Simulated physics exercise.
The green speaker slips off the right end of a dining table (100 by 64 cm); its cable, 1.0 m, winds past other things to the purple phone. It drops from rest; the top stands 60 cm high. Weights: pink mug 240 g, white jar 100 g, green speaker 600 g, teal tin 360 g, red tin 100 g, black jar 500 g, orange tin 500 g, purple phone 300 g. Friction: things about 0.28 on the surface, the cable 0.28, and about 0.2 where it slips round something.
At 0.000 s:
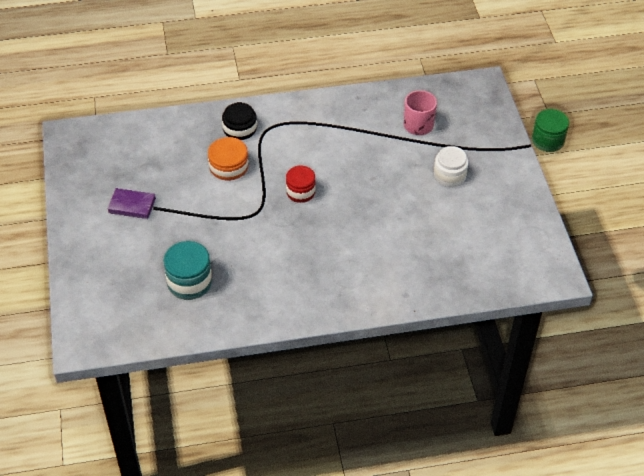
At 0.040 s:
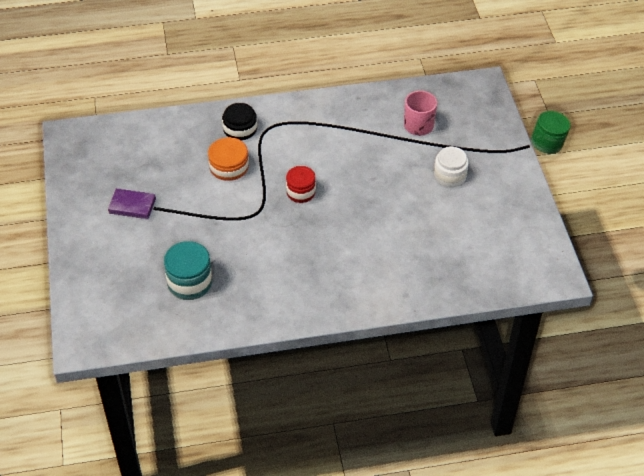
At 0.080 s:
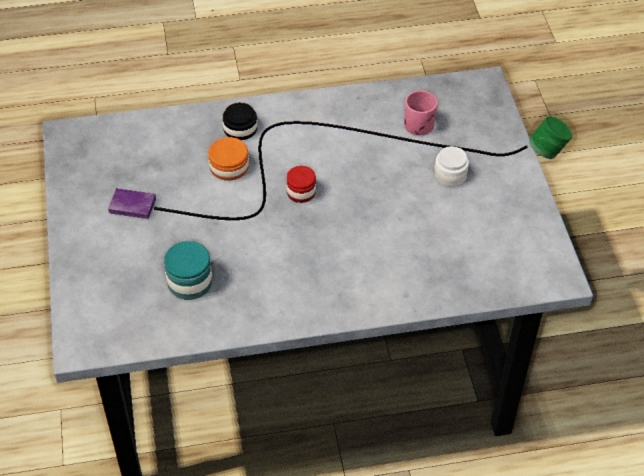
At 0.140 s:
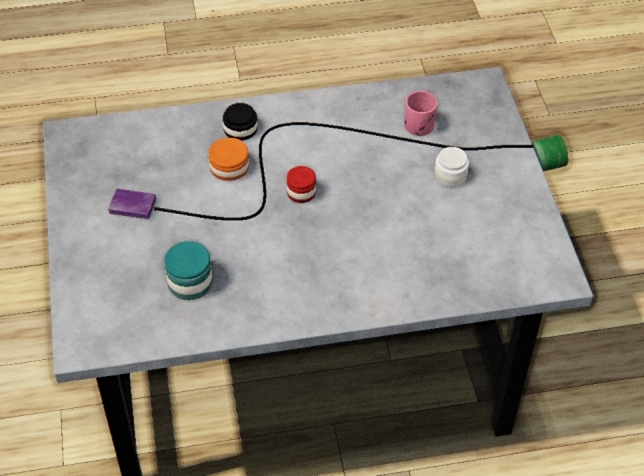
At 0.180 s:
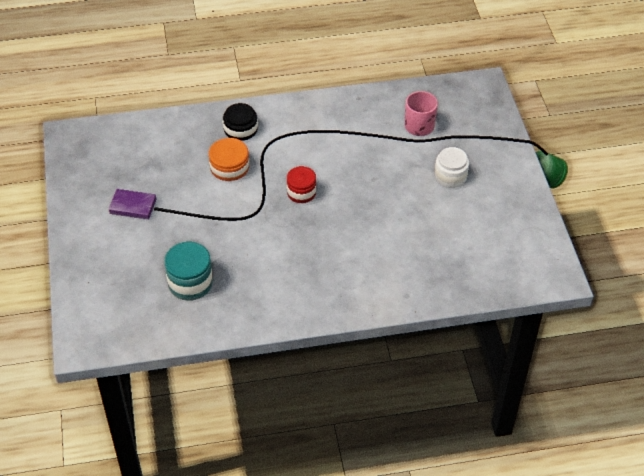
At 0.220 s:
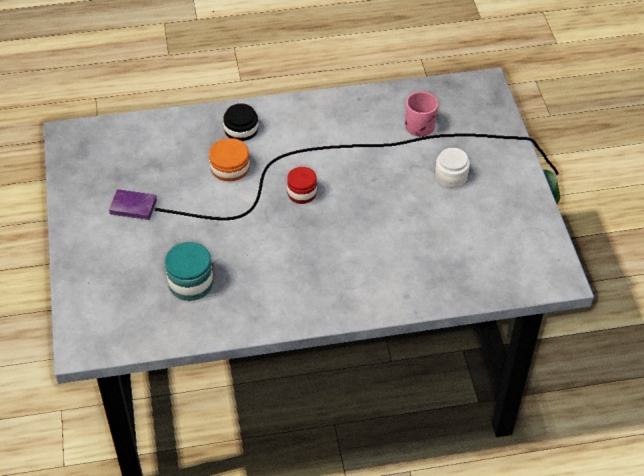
A grey stone-look table with black legs stands on a pale wood floor, seen from above at an angle by a still camera. A purple phone lies left, a black cable winding from it past orange, black, red, teal and white containers and a pink mug to a green cylinder at the right edge. The green cylinder tips and drops beside the table, dragging the cable's curves flatter.
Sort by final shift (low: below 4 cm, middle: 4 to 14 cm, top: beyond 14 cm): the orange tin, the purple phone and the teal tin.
The orange tin moves a moderate way, the purple phone ends far away, the teal tin barely shifts.
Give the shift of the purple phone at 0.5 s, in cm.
About 24 cm.
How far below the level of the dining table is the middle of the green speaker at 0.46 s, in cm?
About 45 cm.
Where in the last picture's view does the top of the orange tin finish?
Near (256, 137).
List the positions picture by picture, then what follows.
Orange tin (228, 151); purple phone (131, 201); teal tin (186, 258); cable runs through (486, 150) (394, 137) (297, 123) (263, 179) (209, 217), in the first frame.
Green speaker (553, 122); cable runs through (485, 151) (296, 123) (209, 217), in the second frame.
Green speaker (551, 138); cable runs through (484, 153) (296, 123) (209, 217), in the third frame.
Green speaker (549, 154); cable runs through (487, 148) (298, 124) (209, 217), in the fourth frame.
Green speaker (547, 170); cable runs through (508, 139) (318, 131) (209, 218), in the fifth frame.
Orange tin (229, 152); purple phone (133, 202); teal tin (188, 259); cable runs through (537, 146) (451, 135) (353, 146) (264, 172) (210, 218), in the sixth frame.
At 0.5 s, the cable's tail end at (273, 184); purple phone 24 cm off its start, orange tin 4 cm off its start, green speaker over the edge.
At 0.7 s, the cable's tail end at (378, 185); purple phone 45 cm off its start, orange tin 7 cm off its start, red tin 21 cm off its start.
At 1.0 s, the cable's tail end at (396, 185); purple phone 49 cm off its start at (377, 188), orange tin 7 cm off its start at (256, 137), red tin 25 cm off its start at (427, 196).
At 1.2 s, the cable's tail end at (396, 185); purple phone 49 cm off its start, orange tin 7 cm off its start, red tin 25 cm off its start.
At 2.4 s, the cable's tail end at (396, 185); purple phone 49 cm off its start at (377, 188), orange tin 7 cm off its start at (256, 137), teal tin 0 cm off its start at (188, 259), red tin 25 cm off its start at (426, 196).
